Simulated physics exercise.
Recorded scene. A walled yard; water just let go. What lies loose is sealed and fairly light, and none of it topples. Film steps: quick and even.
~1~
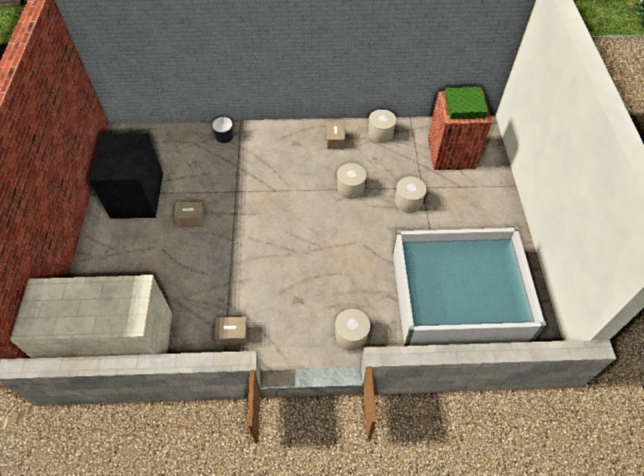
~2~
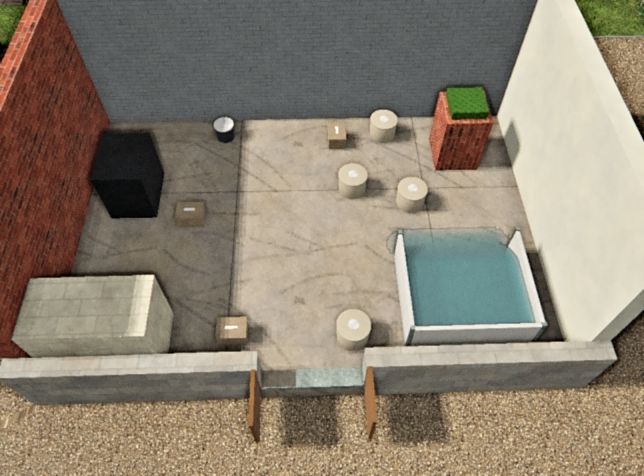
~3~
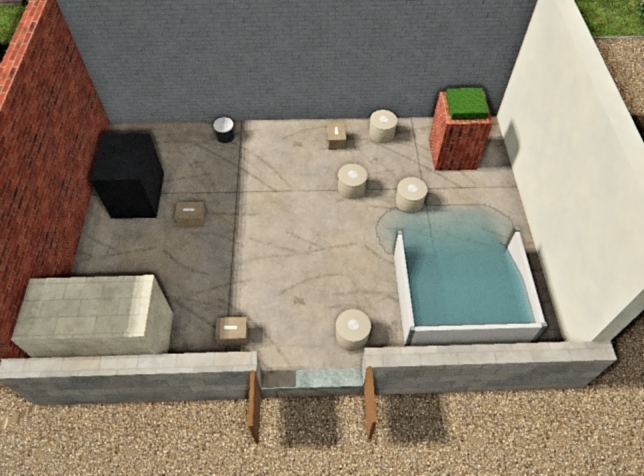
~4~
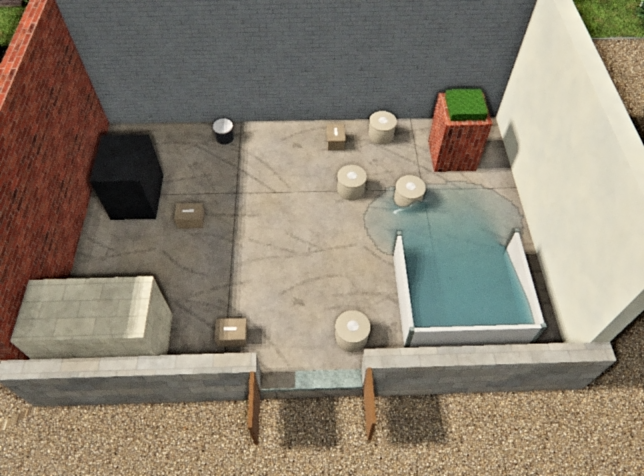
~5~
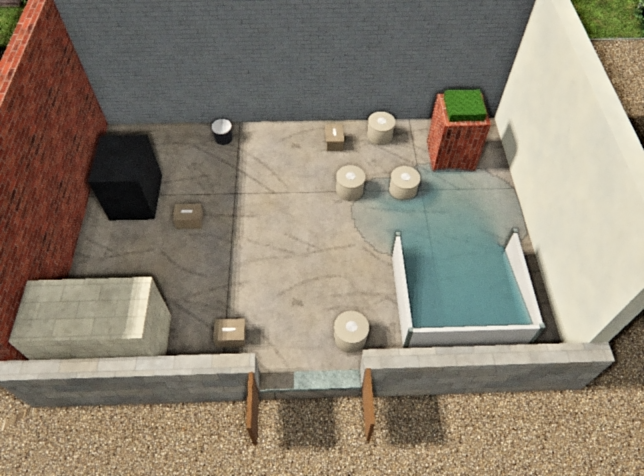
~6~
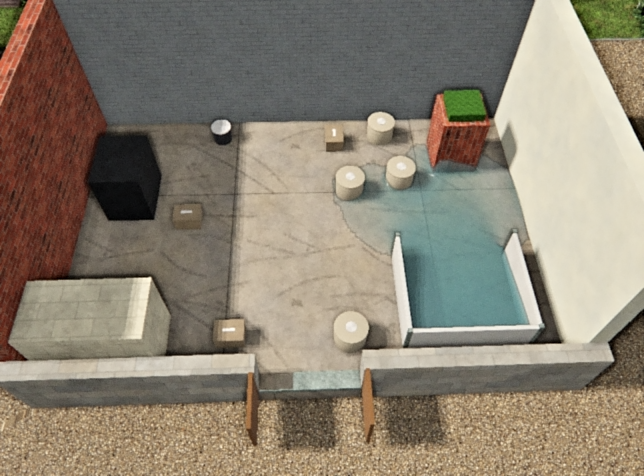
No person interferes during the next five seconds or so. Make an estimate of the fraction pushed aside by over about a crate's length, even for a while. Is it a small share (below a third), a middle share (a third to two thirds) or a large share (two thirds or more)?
A middle share, a third to two thirds.
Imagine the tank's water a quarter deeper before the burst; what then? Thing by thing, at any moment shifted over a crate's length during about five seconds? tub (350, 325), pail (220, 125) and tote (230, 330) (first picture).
First: Falls short; second: Goes past it; third: Falls short.
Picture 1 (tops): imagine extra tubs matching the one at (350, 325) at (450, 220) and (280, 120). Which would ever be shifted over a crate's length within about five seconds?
Displaced, displaced.
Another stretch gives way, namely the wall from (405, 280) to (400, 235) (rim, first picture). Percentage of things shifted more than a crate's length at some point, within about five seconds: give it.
About 0 per cent.
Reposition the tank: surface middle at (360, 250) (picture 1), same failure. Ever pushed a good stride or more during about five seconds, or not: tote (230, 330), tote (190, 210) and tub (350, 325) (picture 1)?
Result per object - stayed close, stayed close, stayed close.
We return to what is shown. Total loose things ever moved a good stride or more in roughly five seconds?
It adds up to 4.
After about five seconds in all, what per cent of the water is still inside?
100 %.
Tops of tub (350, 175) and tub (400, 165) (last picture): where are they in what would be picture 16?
First object around (320, 160); second object around (368, 131).
A moment on, 1 of 8 are well off their spots; 0 afloat.
Next, 2 of 8 are well off their spots; 2 afloat.
Later, 4 of 8 are well off their spots; 2 afloat.
In the end, 4 of 8 are well off their spots, and 4 have been at some point; 1 afloat.
